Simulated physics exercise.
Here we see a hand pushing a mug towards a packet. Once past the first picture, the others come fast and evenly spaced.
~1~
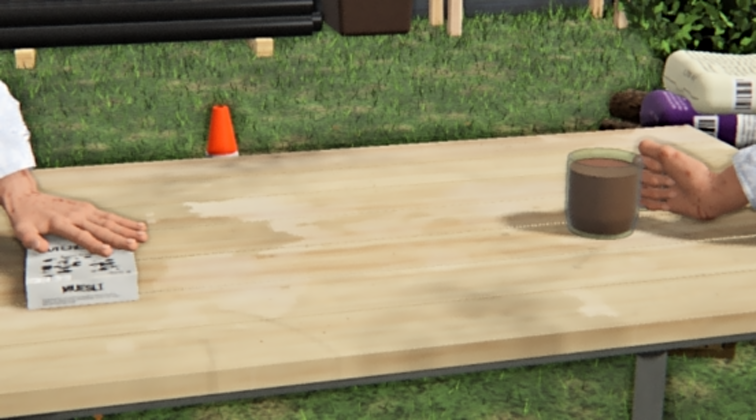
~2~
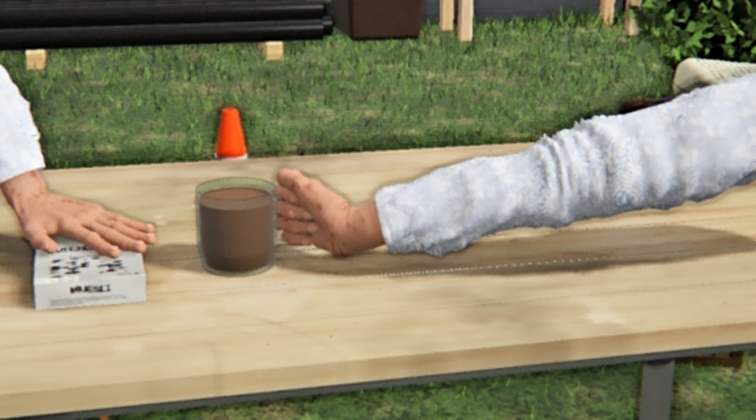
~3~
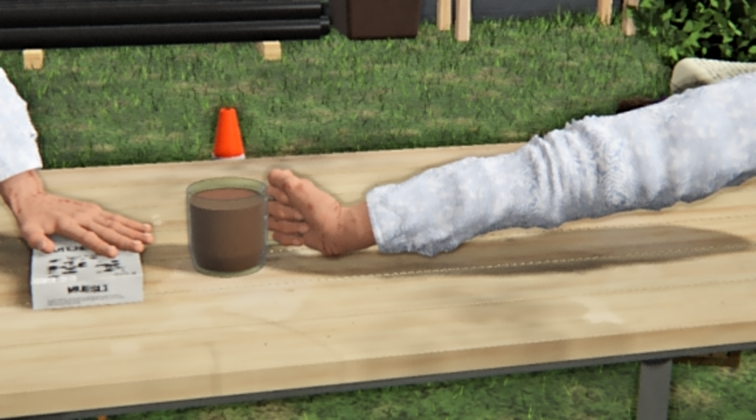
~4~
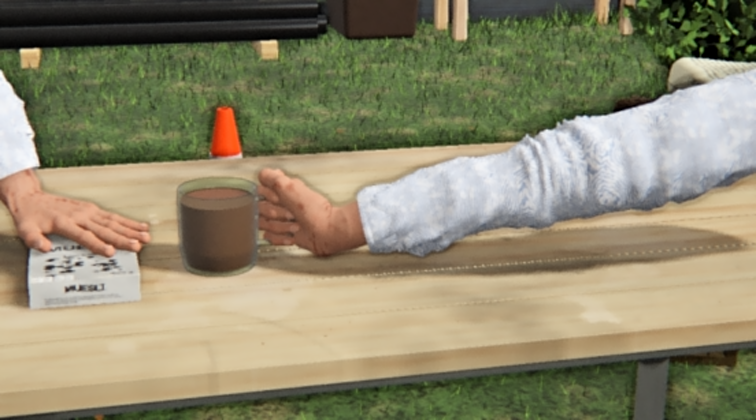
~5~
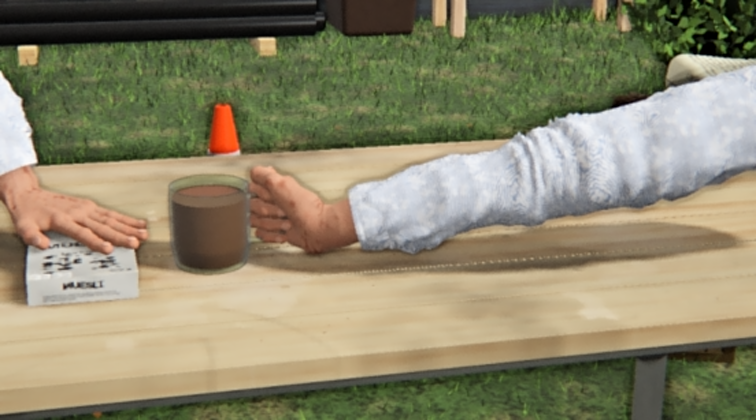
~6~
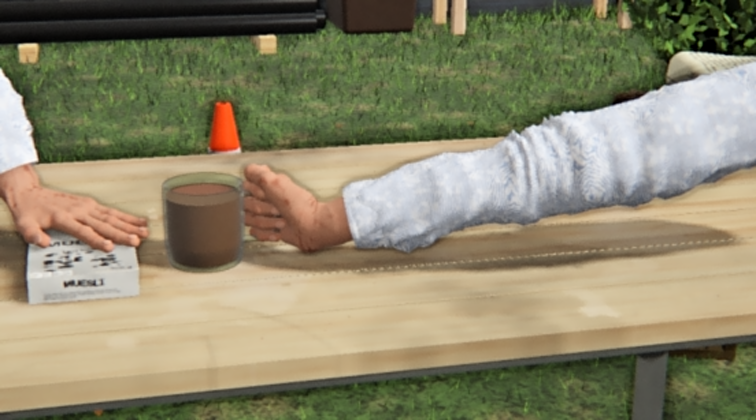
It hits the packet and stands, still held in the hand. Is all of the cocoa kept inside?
Yes, it never brims over.
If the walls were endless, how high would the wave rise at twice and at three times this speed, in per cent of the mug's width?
You'd see close to 15 per cent of the width first and close to 25 per cent after.
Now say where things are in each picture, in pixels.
In the first frame, at rest; mug (603, 191) about three quarters full; packet (81, 263).
In the second frame, under way; mug about three quarters full, surface at (236, 199).
In the third frame, on by 10 px; mug (228, 225) about three quarters full.
In the fourth frame, on by 10 px; mug about three quarters full, surface at (217, 199).
In the fifth frame, on by 10 px; mug (210, 222) about three quarters full.
In the sixth frame, on by 5 px; mug about three quarters full, surface at (203, 195); packet (82, 258).
Shortly, the mug meets the packet.
Then, the cocoa surges up the wall; the wave climbs under half way to the rim.
At the finish, the mug stands at the packet; none is lost.
